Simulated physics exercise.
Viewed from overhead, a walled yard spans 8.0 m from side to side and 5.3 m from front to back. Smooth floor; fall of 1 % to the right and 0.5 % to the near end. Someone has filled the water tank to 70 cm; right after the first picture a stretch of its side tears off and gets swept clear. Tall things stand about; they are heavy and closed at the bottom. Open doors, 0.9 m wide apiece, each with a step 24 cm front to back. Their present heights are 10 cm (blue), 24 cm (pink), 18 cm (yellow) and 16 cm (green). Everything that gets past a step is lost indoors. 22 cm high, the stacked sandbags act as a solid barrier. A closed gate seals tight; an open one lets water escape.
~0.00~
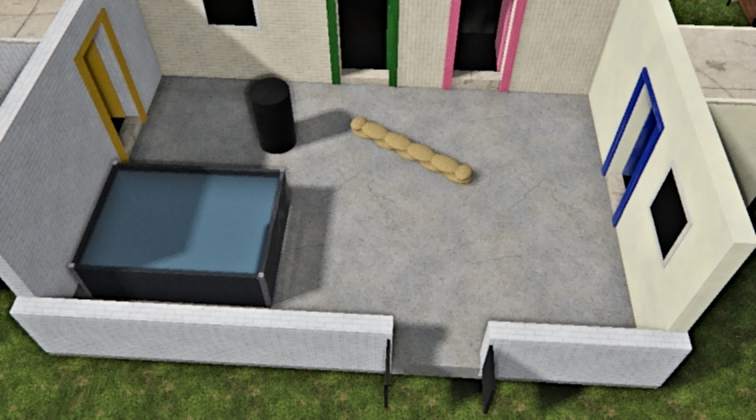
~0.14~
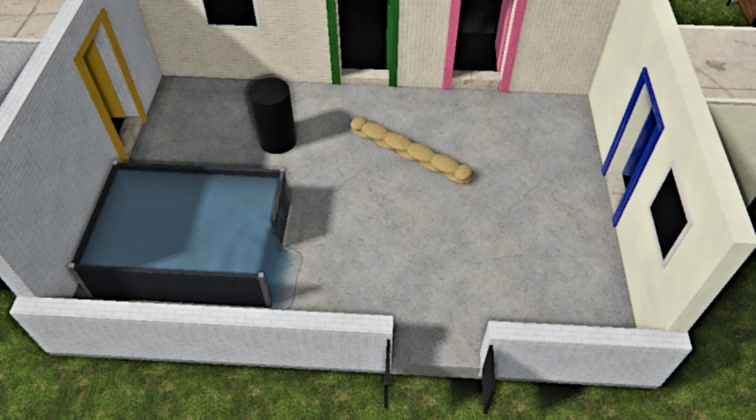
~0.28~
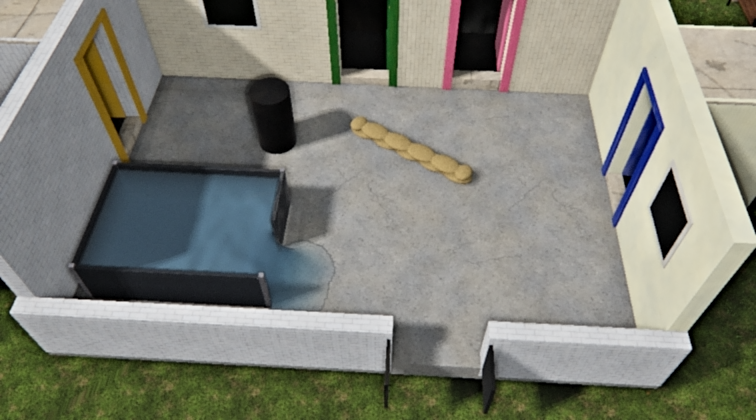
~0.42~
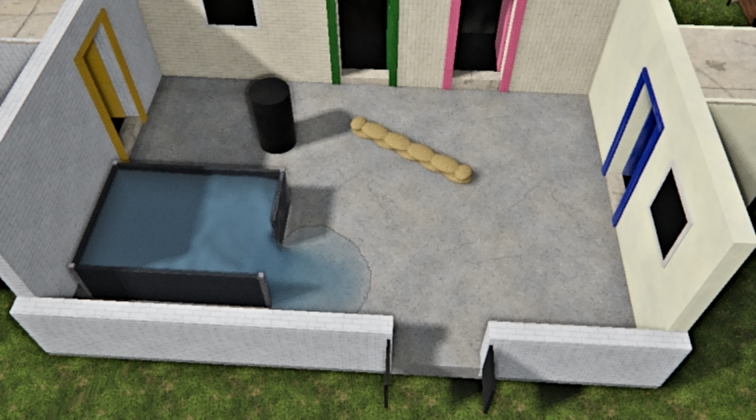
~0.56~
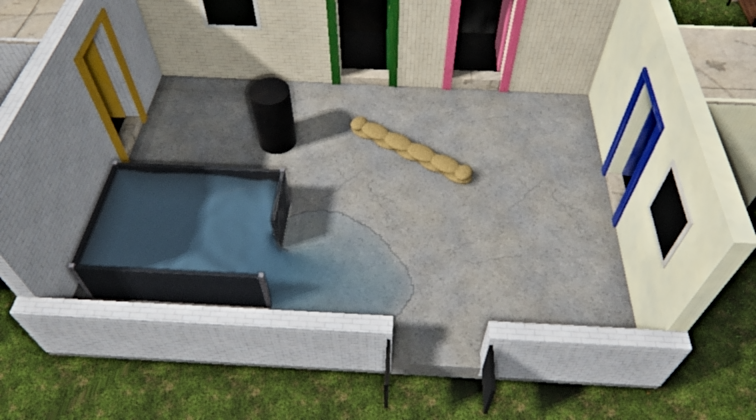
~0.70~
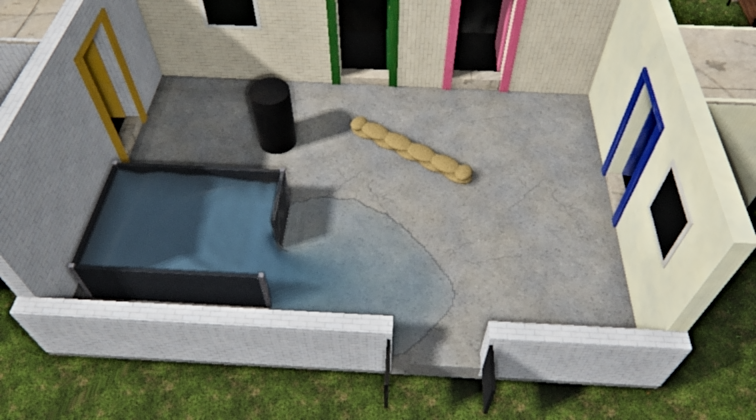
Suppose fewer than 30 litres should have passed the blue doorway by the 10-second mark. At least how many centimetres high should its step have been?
I would say at least 12.5 cm.
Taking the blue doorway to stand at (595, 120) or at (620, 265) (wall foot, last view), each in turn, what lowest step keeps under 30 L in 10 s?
Around 14.5 and 22 cm respectively.
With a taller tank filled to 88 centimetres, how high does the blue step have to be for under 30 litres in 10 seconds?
Something near 17 cm should do.
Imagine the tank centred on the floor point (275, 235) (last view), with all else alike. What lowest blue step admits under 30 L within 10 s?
Then it needs to be around 13.5 cm high.
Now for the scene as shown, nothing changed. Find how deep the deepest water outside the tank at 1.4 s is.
43 cm.
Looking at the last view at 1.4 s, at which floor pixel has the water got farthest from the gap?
At about (608, 335).
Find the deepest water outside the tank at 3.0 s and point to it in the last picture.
(634, 336).
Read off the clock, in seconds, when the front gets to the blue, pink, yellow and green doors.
Reading them off: Blue 2.2 s, then pink 4.5 s, then yellow 9.0 s, then green 5.5 s.
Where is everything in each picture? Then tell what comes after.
In the first frame, still water, 70 cm deep, in the water tank at (185, 219); the blue door at (629, 155) is dry.
In the second frame, the gap is at (270, 266), the front 0.3 m out at (288, 301); the back of the water tank holds 70 cm.
In the third frame, water pours out at (271, 268) and has run 0.8 m, to (329, 271); about 11 cm deep outside, 70 cm at the back.
In the fourth frame, the gap is at (271, 269), the front 1.4 m out at (364, 287); the back of the water tank holds 70 cm.
In the fifth frame, water pours out at (271, 269) and has run 2.0 m, to (406, 293); about 6 cm deep outside, 70 cm at the back.
In the sixth frame, the front is at (447, 292), 2.6 m from the gap at (271, 268); 4.6 m2 of floor is wet, 67 cm left at the back; 3.2 m in a straight line remain to the blue door at (629, 155).
After 1.4 s water covers 30 % of the floor, deepest (43 cm) near (278, 282); it has not reached the blue door.
After 3.0 s water covers 45 % of the floor, deepest (36 cm) near (634, 336); 19 cm at the blue door, 8 litres in over its 10 cm step.
After 10.0 s water covers 85 % of the floor, deepest (14 cm) near (580, 177); 10 cm at the blue door, 54 litres in over its 10 cm step.
At the blue door as built, the water arrived by 2.3 s and peaked near 19 cm at 3.0 s.
Run again over the same 10 s with other heights there, 42 litres in over 11 cm, 15 litres over 14.5 cm. The limit of 30 litres is kept from about 12.5 cm up.
